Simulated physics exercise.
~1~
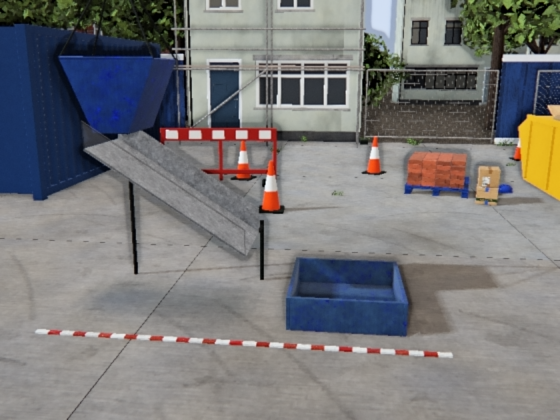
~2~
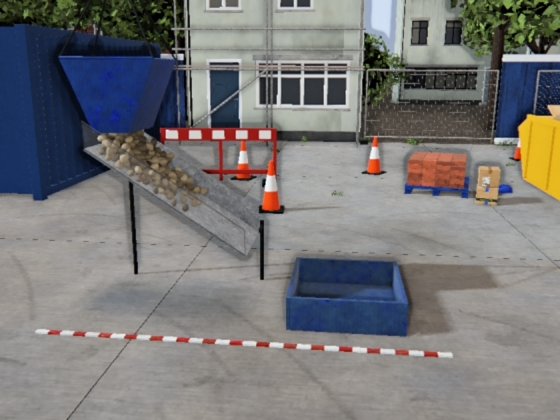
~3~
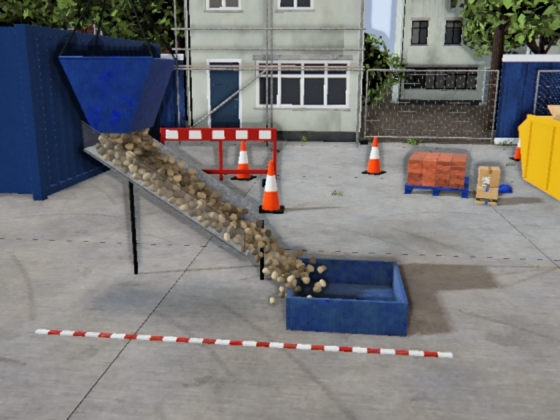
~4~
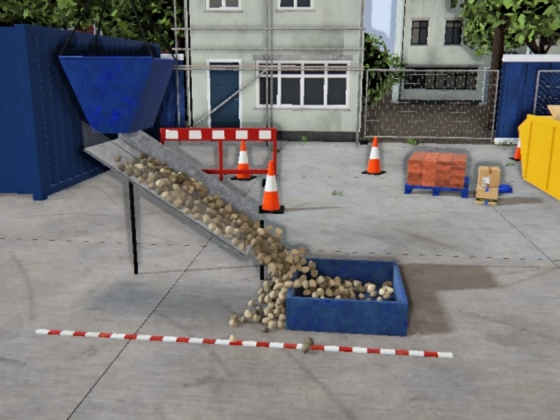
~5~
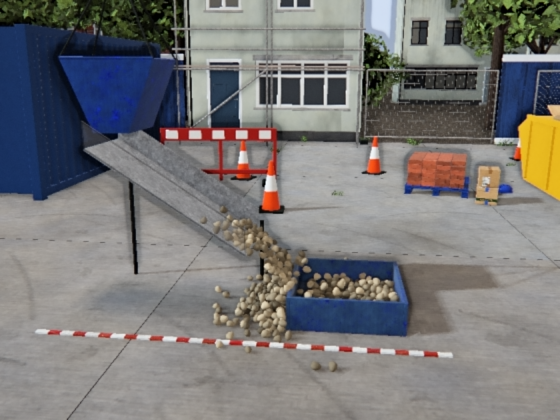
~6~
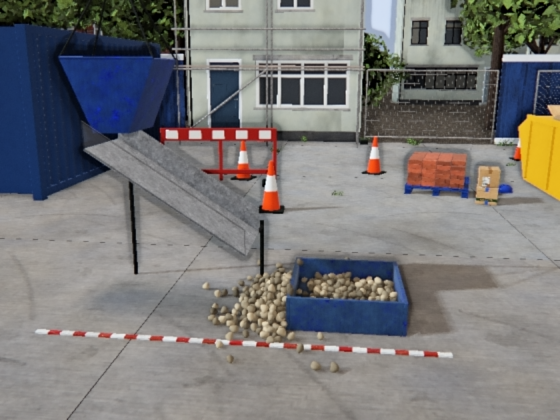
The footage shows rounded cobbles pouring from a raised blue skip down a fixed, sloping steel chute toward a blue bin on the right. They tumble off its lower end, partly filling the bin and piling against its left side, with a few stray stones lying in front.
